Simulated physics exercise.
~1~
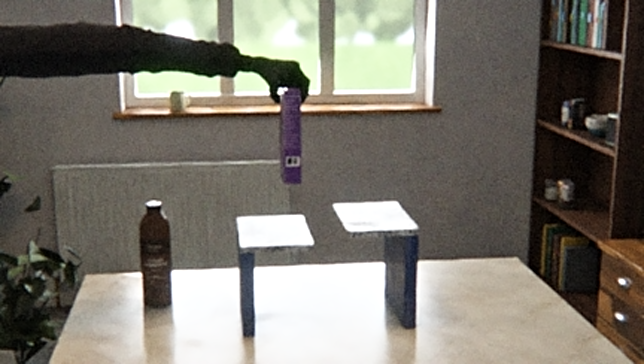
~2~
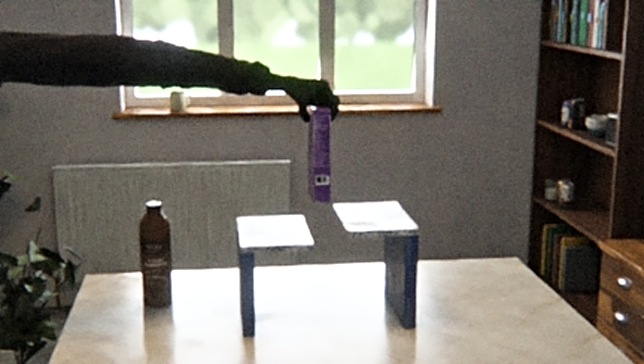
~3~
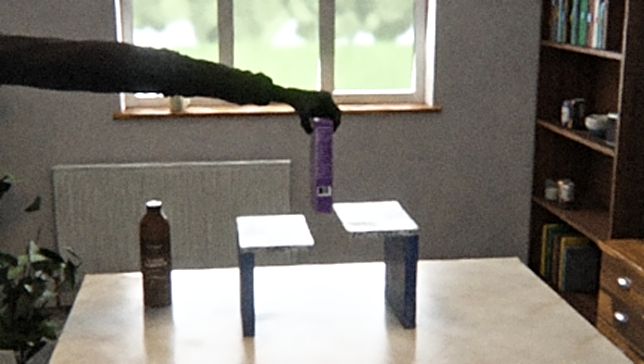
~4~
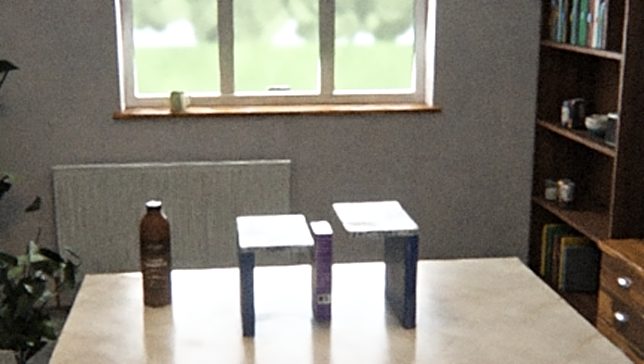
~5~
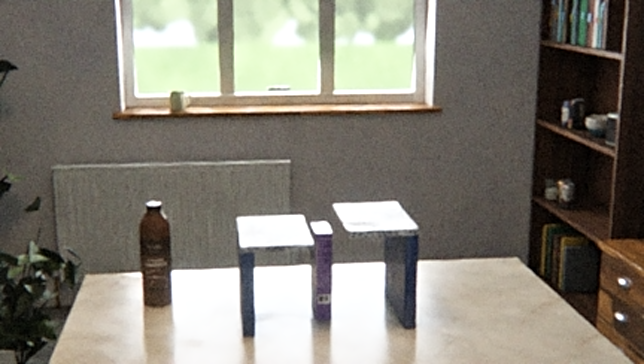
The footage shows a gloved or dark hand holding a purple packet upright above a stand with a gap in its top, moving it right and lowering it. The hand releases it and withdraws, leaving the packet upright in the gap, beside an unmoved brown bottle.
